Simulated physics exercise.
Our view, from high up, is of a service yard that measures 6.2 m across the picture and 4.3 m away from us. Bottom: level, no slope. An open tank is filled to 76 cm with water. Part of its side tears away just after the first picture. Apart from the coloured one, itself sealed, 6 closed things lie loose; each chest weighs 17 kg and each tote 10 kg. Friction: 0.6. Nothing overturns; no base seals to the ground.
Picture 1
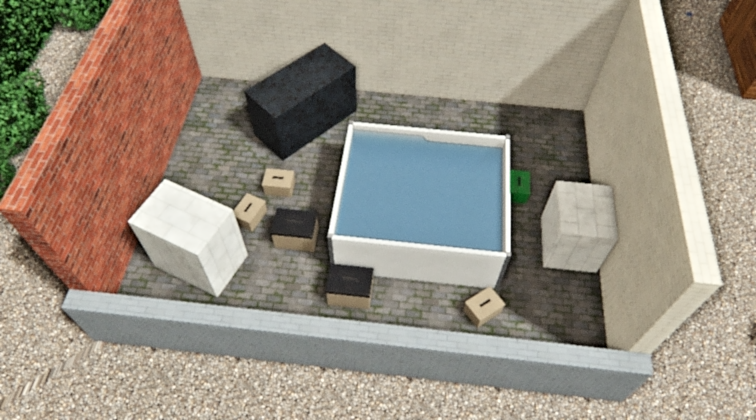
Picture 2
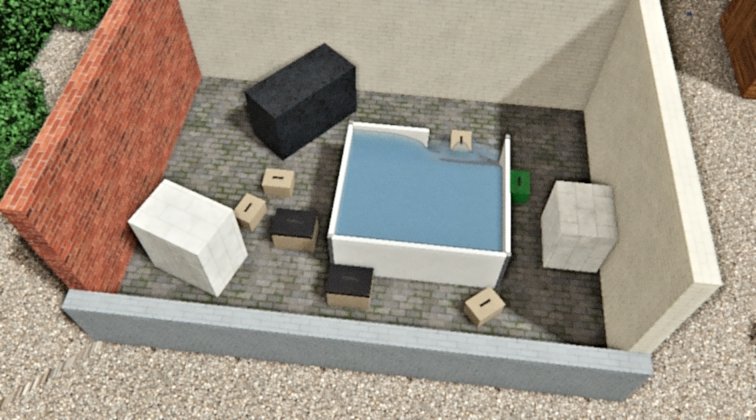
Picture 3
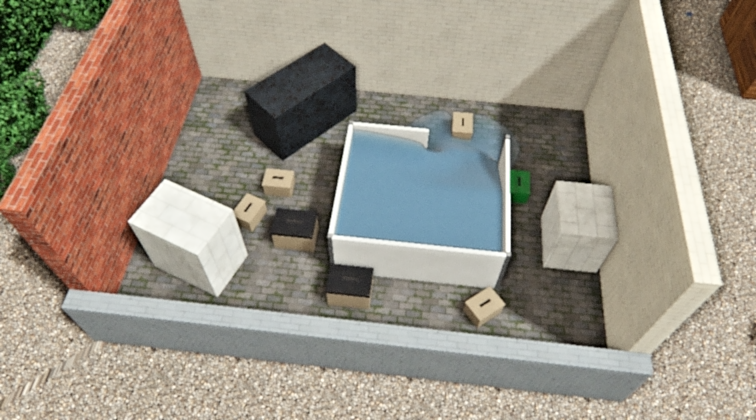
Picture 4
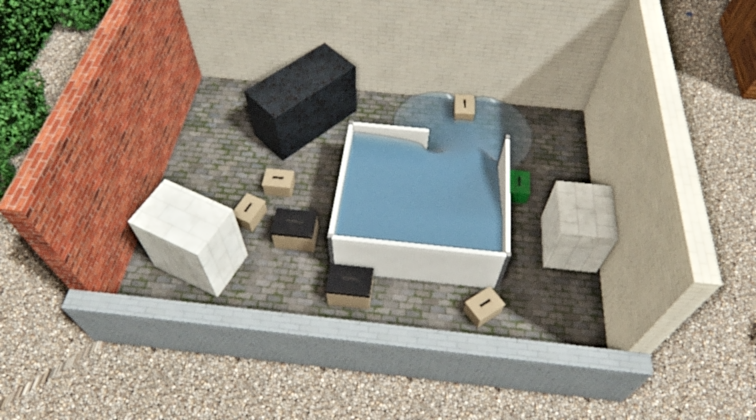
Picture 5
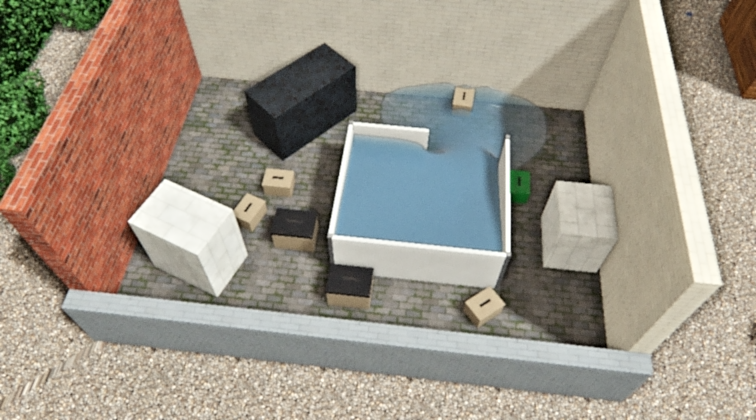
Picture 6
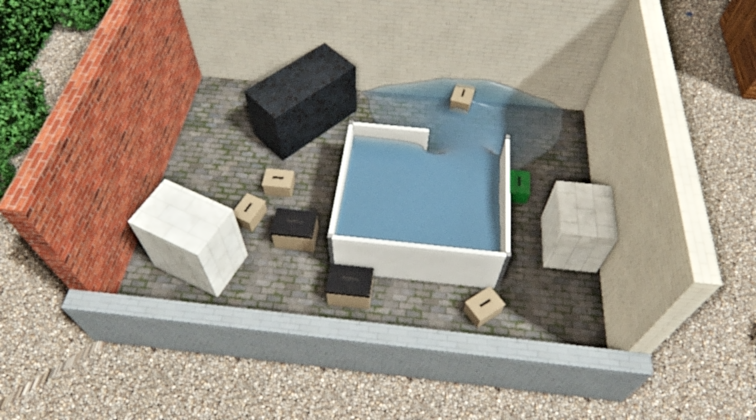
Water pours out through a gap torn in the far side of a white-walled open tank, pushing a small tan box toward the back wall and spreading across the paving. The walled yard, seen steadily from high up, has red brick at left and cream walls behind and right. A black block, two pale blocks, other tan and dark-topped boxes and a green tote at right stay still.
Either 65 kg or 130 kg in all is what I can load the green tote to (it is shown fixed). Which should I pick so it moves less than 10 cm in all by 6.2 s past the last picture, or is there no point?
The small one will do.
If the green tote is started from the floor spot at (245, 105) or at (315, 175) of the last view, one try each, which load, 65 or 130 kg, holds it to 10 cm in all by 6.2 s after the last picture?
Taking the two tries in order, even the light one works and even the light one works.
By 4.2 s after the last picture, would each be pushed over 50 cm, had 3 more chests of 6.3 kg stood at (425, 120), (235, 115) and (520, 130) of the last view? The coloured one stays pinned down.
In the given order, I'd say greater, smaller, greater.
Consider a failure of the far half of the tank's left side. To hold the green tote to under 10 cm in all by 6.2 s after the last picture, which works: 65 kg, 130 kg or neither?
So the lighter pick works.
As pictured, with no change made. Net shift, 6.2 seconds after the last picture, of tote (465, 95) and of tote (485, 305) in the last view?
Taking them in order, that's 450 centimetres and 30 centimetres.
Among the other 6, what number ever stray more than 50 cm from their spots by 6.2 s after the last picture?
I make it 4.
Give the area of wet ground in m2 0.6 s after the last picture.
8.5 m2.
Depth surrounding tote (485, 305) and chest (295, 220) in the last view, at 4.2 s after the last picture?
First about 3 cm, second about 7 cm.
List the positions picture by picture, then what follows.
The green tote at (519, 182) rests on the ground; water covers 3.8 m2; 0 of 7 have shifted, in the first frame.
The green tote at (519, 182) rests on the ground; 4.5 m2 under water; 1 of 7 have shifted, in the second frame.
The green tote at (519, 182), on the bottom; 5.4 m2 under water; 1 of 7 have shifted, in the third frame.
The green tote at (519, 182), on the bottom; 6.4 m2 under water; 1 of 7 have shifted, in the fourth frame.
The green tote at (519, 182) rests on the ground; water covers 6.9 m2; 1 of 7 have shifted, in the fifth frame.
The green tote at (519, 182), on the bottom; 7.3 m2 under water; 1 of 7 have shifted, in the sixth frame.
Then, 0.6 s after the last picture the green tote would be 0 cm from its start with 65 kg and 0 cm from its start with 130 kg; 0 cm of water round it then.
Then, 2.3 s after the last picture the green tote would be 0 cm from its start with 65 kg and 0 cm from its start with 130 kg; 19 cm of water round it then.
Then, 4.2 s after the last picture the green tote would be 0 cm from its start with 65 kg and 0 cm from its start with 130 kg; 23 cm of water round it then.
Then, 6.2 s after the last picture the green tote would be 0 cm from its start with 65 kg and 0 cm from its start with 130 kg; 18 cm of water round it then.
